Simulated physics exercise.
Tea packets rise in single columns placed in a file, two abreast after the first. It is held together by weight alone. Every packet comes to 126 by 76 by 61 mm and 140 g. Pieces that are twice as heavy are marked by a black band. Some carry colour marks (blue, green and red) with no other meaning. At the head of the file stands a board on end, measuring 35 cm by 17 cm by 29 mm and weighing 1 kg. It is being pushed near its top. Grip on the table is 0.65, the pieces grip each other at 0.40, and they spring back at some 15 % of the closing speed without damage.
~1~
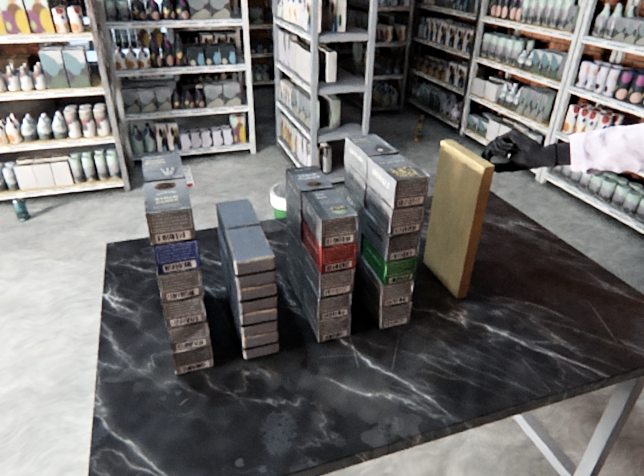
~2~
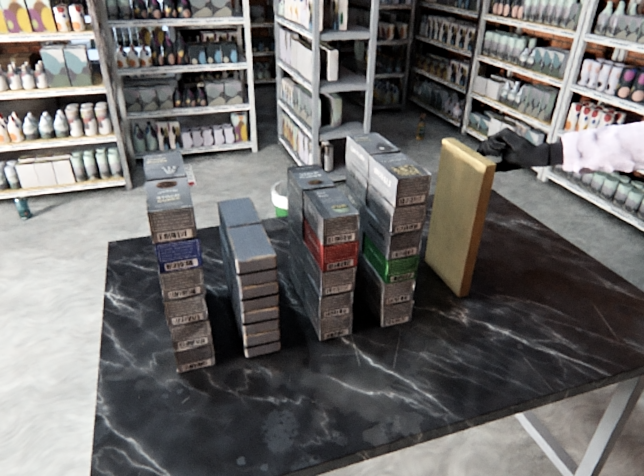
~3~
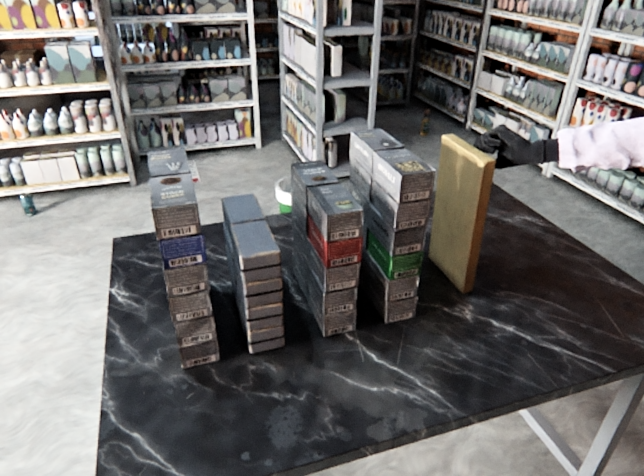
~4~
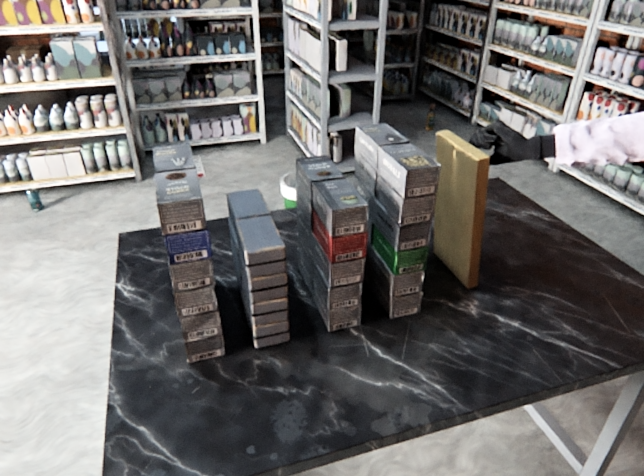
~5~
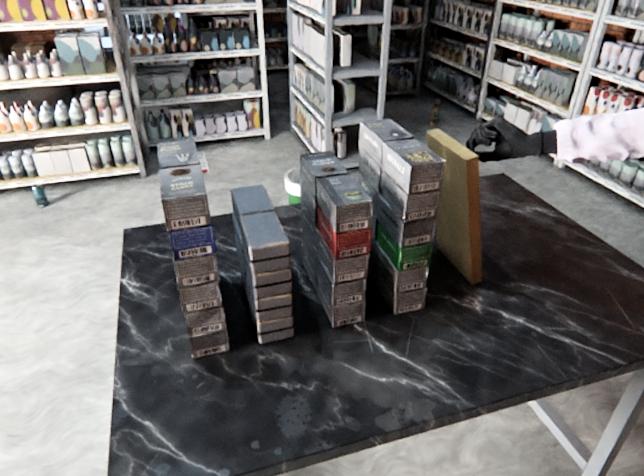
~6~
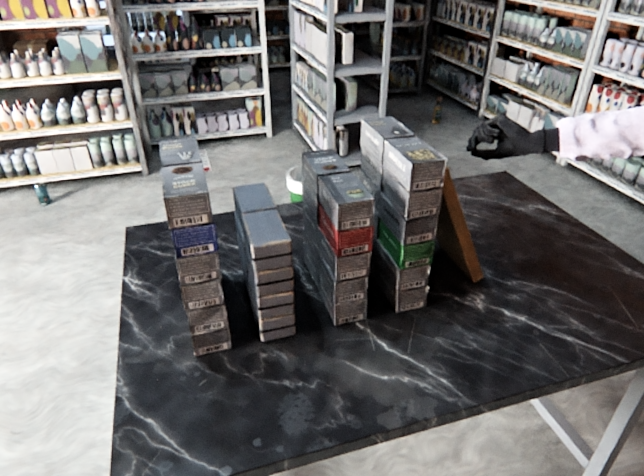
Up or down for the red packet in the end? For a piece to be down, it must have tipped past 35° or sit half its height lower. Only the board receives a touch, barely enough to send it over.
Down.
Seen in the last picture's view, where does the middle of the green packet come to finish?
I'd place it at about (347, 266) in the final view.
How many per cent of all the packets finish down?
Something near 95 percent.
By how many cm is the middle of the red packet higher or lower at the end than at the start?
Net change: Some 8 cm lower.
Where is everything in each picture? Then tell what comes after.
In the first picture (pixels give the middle of a visible side; the camera pans a little), finger (489, 159) 38 mm short, board 0° from upright; red packet (339, 259); green packet (402, 271); blue packet (178, 258); none of the others has stirred.
Finger 13 mm short, board 0° from upright; red packet (341, 257), in the second picture.
Finger 11 mm in, board 2° from upright; red packet (344, 253), in the third picture.
Finger 36 mm in, board 7° from upright; red packet (349, 248); none of the others has stirred, in the fourth picture.
Finger (474, 147) 46 mm in, stopped, board 13° from upright; red packet (353, 244); none of the others has stirred, in the fifth picture.
Finger (476, 145) 46 mm in, stopped, board 25° from upright; red packet (355, 242); green packet (418, 255); blue packet (196, 242); none of the others has stirred, in the sixth picture.
Then, 1.03 s past the last view, board 57° from upright; 11 of the 42 packets down; red packet 28° from how it stood; green packet 44° from how it stood, 30 mm lower.
Then, 1.61 s past the last view, board 57° from upright; 40 of the 42 packets down; red packet 47° from how it stood, 8 cm lower; blue packet on its side.
In the end, board 57° from upright; 40 of the 42 packets down; red packet 47° from how it stood, 8 cm lower; blue packet upside down; green packet 49° from how it stood, 40 mm lower. From the last view, middles, red packet near (248, 275).
